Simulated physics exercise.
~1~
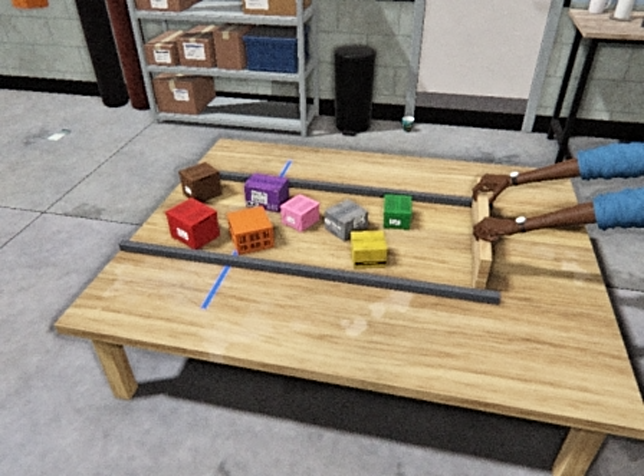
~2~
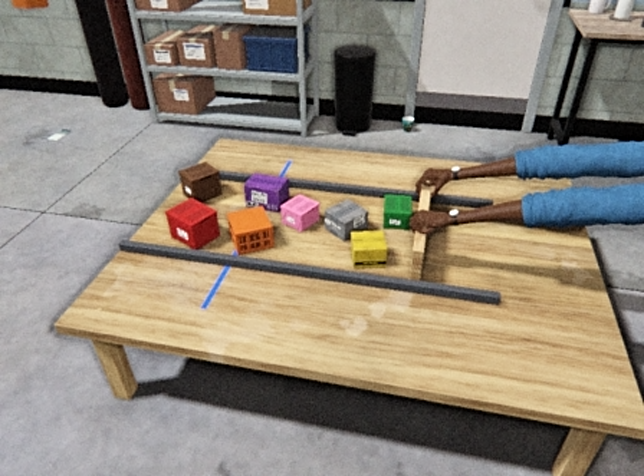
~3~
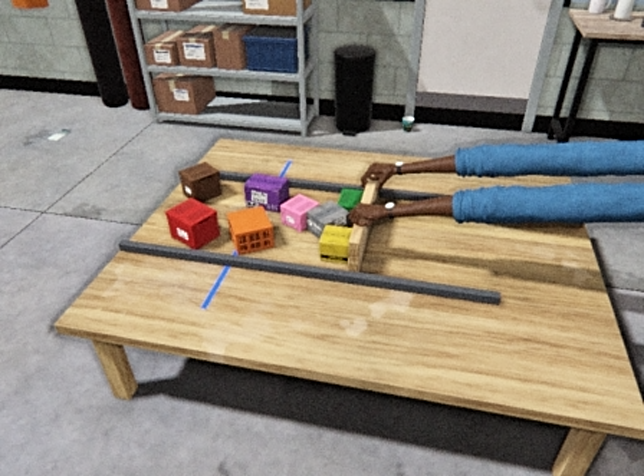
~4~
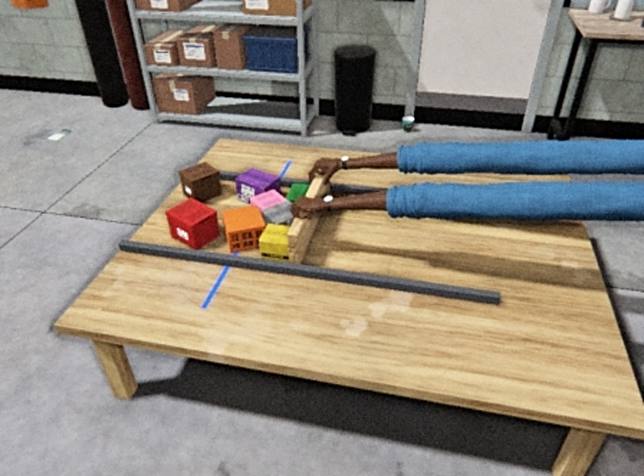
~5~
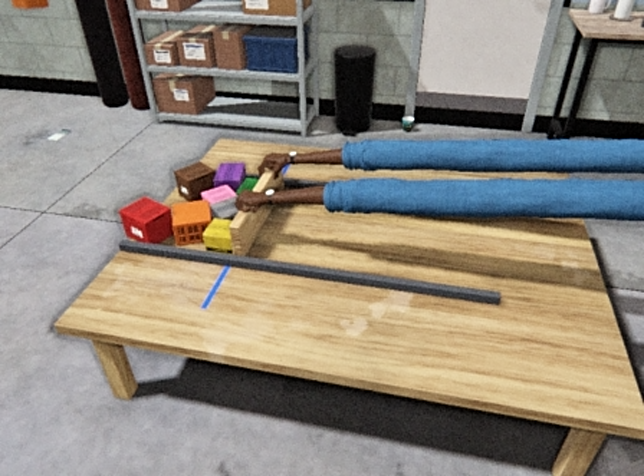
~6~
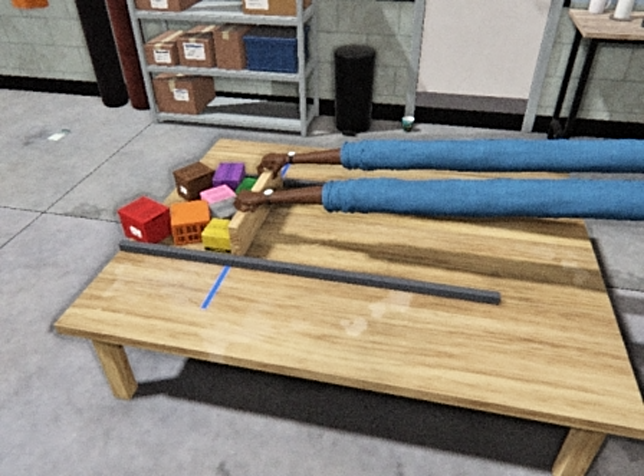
Two hands in blue sleeves hold an upright wooden plank at the right of a wooden table, seen from above in a room with shelves and a black bin behind. Between two dark rails sit eight small boxes, with green, yellow, grey and pink nearer the plank and purple, orange, red and brown farther left, near a blue tape mark. The hands push the plank left, and it gathers the green, yellow and grey boxes, then the pink. The others are shoved along too, bunching at the left end. The plank stops around the tape, and every box stays on the table.
